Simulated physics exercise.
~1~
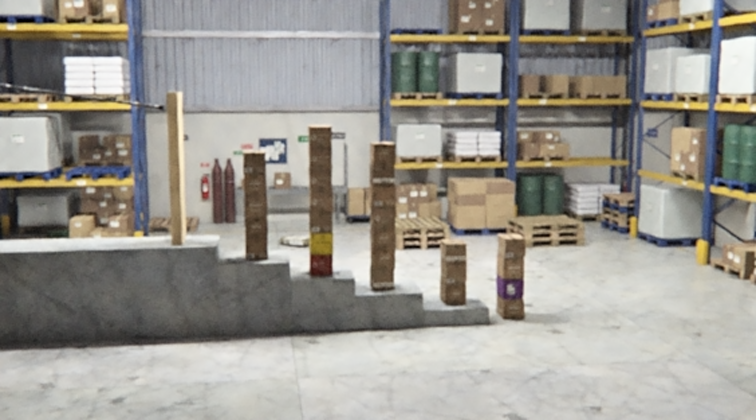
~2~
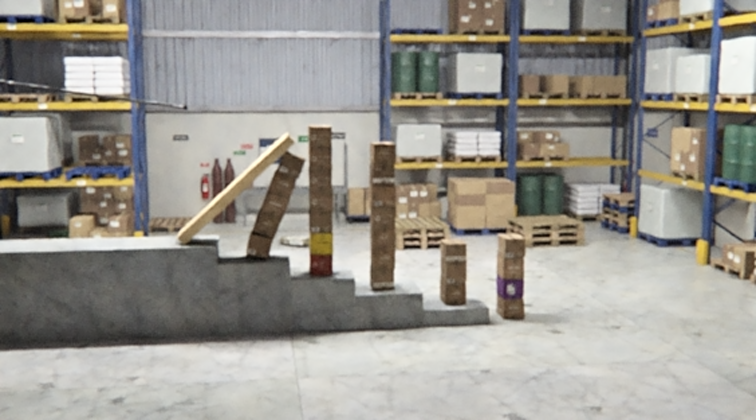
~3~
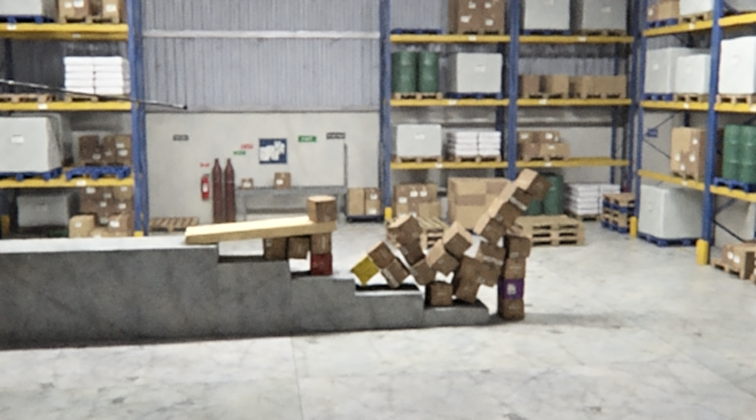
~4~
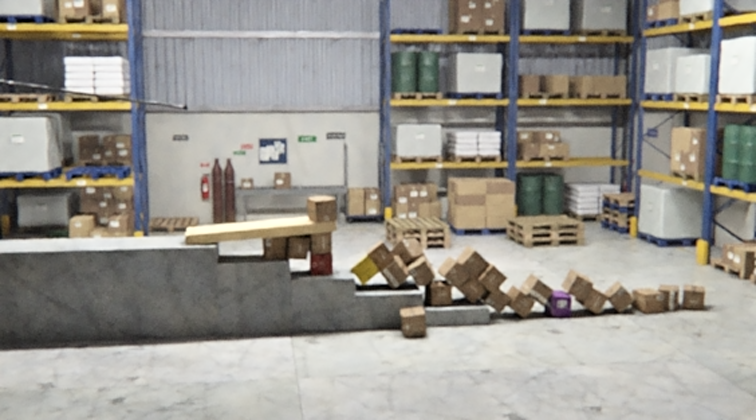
A grey stepped block descends to the right across a warehouse floor, seen from a fixed side view with loaded blue and yellow racks behind. A pale wooden board stands at the top, with five stacks of brown cartons ahead of it, one including yellow and red cartons, the last a purple one. A thin pole at the left pushes the board over, and it tips into the first stack. The stacks topple rightward in turn, knocking over the last. Finally the board lies nearly flat, the red carton remains in place, and cartons, yellow and purple included, lie strewn down the steps and across the floor.
